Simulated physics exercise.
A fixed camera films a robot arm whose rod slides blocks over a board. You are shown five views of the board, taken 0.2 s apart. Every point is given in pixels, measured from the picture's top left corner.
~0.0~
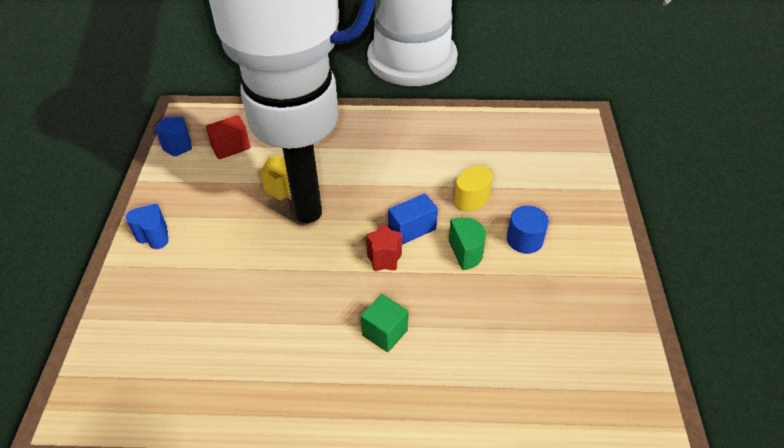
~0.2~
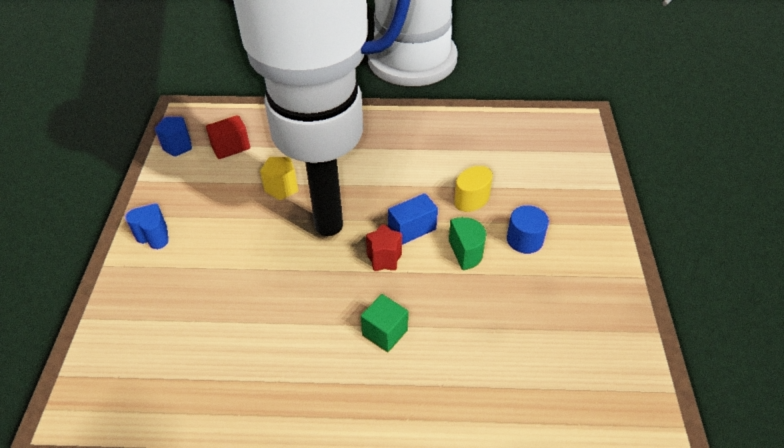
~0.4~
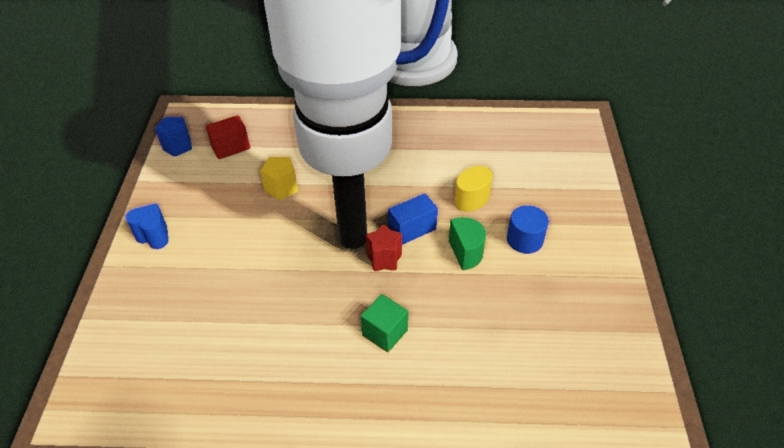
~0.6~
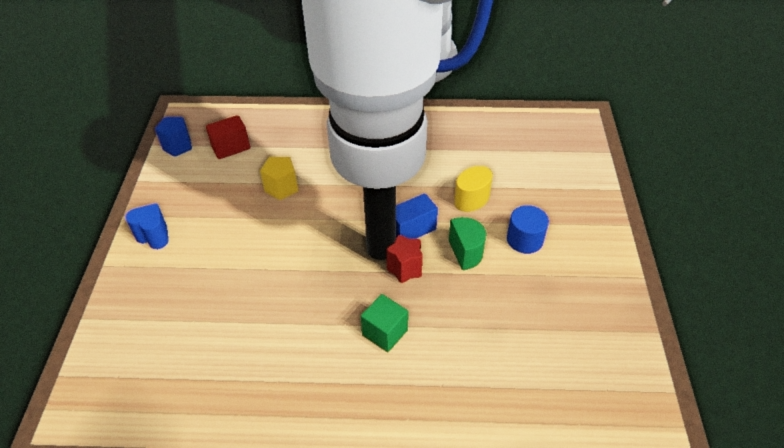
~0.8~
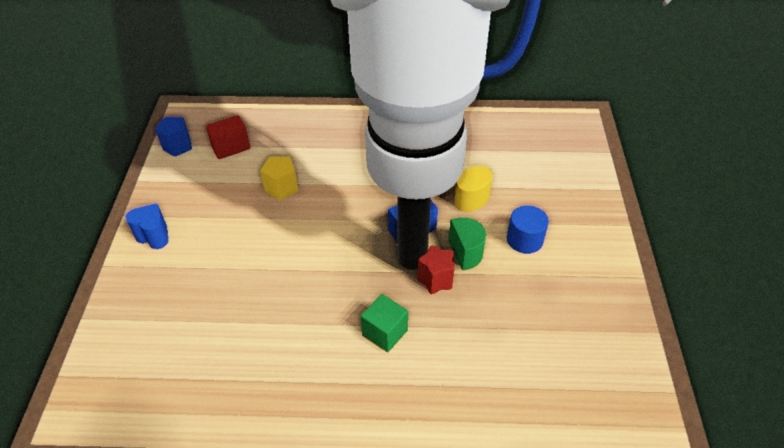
A white robot arm with a black rod moved right across a wooden board of colored blocks, reached the red star block, and pushed it a short way right and slightly toward the viewer.
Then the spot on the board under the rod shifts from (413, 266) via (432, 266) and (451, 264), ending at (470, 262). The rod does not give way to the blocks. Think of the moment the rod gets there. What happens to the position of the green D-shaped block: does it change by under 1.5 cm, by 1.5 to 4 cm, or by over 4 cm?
The best fit is 1.5 to 4 cm.
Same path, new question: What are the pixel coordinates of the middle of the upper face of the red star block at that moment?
I'd say the red star block ends with its top centre at (464, 267).
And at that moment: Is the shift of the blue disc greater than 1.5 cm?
Going by the path, no.
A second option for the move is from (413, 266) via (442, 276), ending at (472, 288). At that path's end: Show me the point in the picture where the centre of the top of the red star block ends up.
The spot you're after is about (497, 286) in the image.
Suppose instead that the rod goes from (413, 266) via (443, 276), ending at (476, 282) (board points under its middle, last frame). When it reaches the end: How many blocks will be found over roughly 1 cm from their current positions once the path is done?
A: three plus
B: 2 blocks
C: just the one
That would be C.
On the path given first. Halfway along, rod at (443, 257); red star block at (458, 266), turned 30° clockwise.
At the end, rod at (471, 254); blue rectangular block unmoved; red star block at (464, 267), turned 55° clockwise; green D-shaped block at (488, 224), turned 45° anticlockwise; blue disc unmoved.
